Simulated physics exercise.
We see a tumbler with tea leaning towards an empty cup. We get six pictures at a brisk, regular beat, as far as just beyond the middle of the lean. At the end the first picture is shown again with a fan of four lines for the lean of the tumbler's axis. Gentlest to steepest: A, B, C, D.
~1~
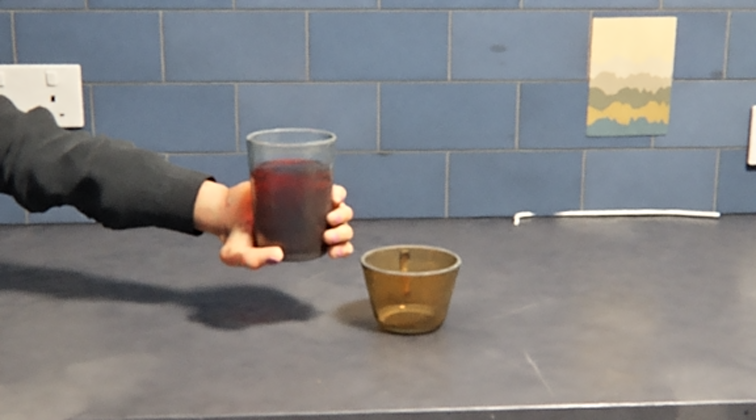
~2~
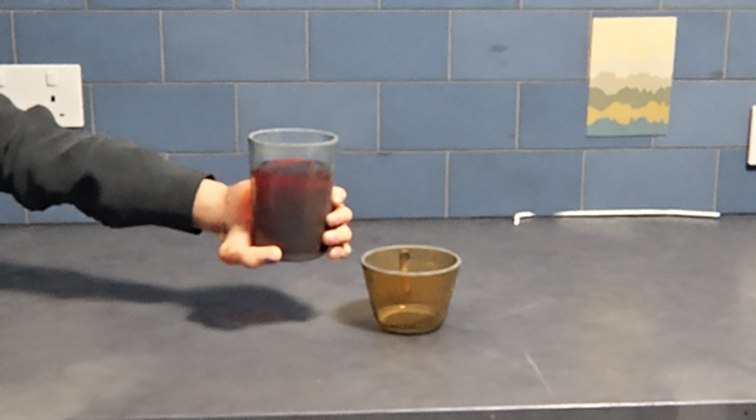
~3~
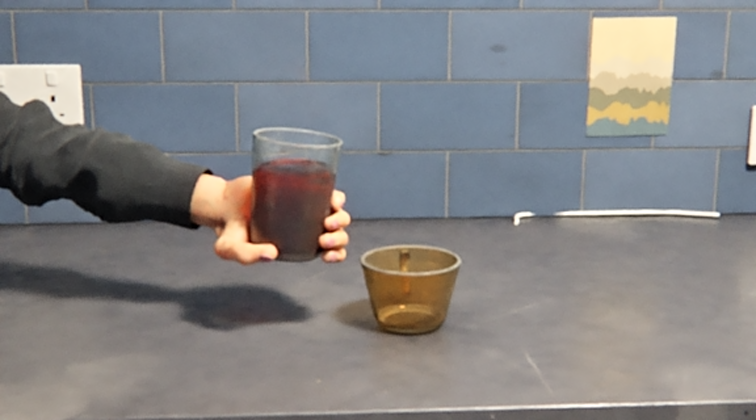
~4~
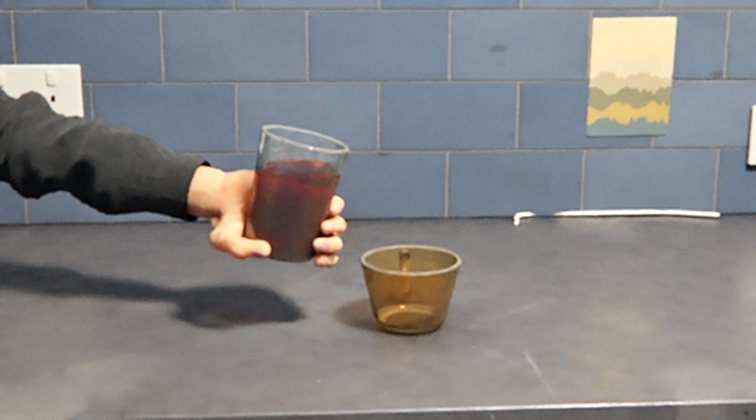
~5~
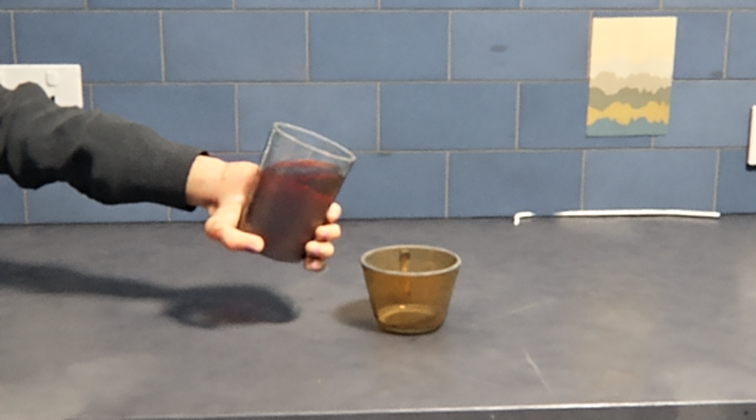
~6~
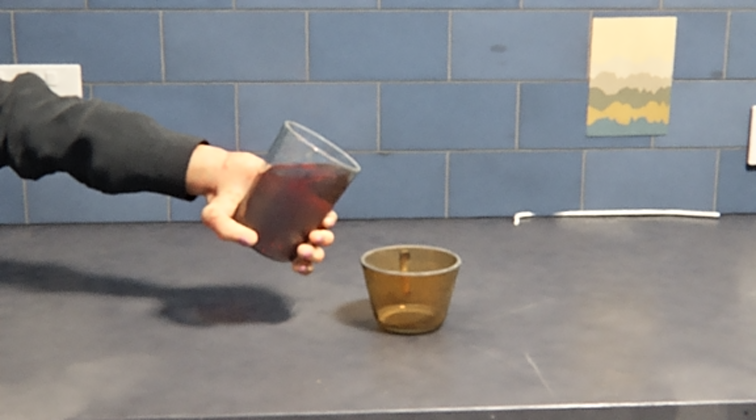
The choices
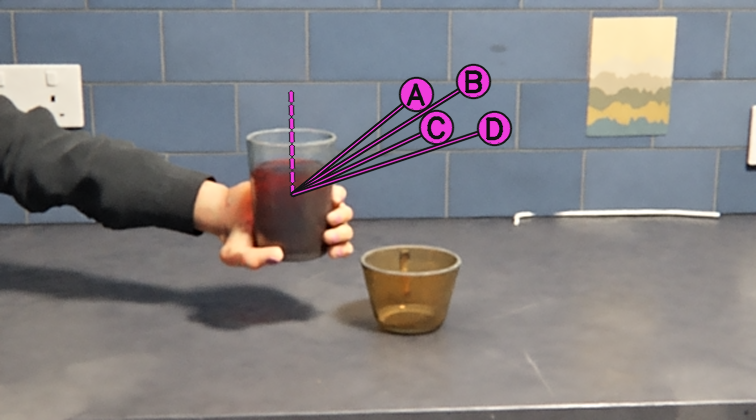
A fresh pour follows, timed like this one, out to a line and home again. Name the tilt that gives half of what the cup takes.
D is best.
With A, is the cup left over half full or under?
Under half.
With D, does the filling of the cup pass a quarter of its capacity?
Yes, it does.
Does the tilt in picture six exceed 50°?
No.
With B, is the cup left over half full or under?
Under.
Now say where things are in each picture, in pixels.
Upright, lip at (332, 136); rim of the cup round (411, 259); nothing has left yet.
Upright, lip at (334, 137); nothing has left yet.
Tipped about 7°, lip at (339, 141); nothing has left yet.
Tipped about 14°, lip at (346, 147); nothing has left yet.
Tipped about 23°, lip at (352, 156); nothing has left yet.
Tipped about 33°, lip at (358, 166); nothing has left yet.
On the marked copy, A at (402, 105); B at (458, 90); C at (420, 134); D at (477, 133).
With A, the cup ends with about 9 % of what it can hold.
With B, the cup ends with about 19 % of what it can hold.
With C, the cup ends with about 32 % of what it can hold.
With D, the cup ends with about 47 % of what it can hold.
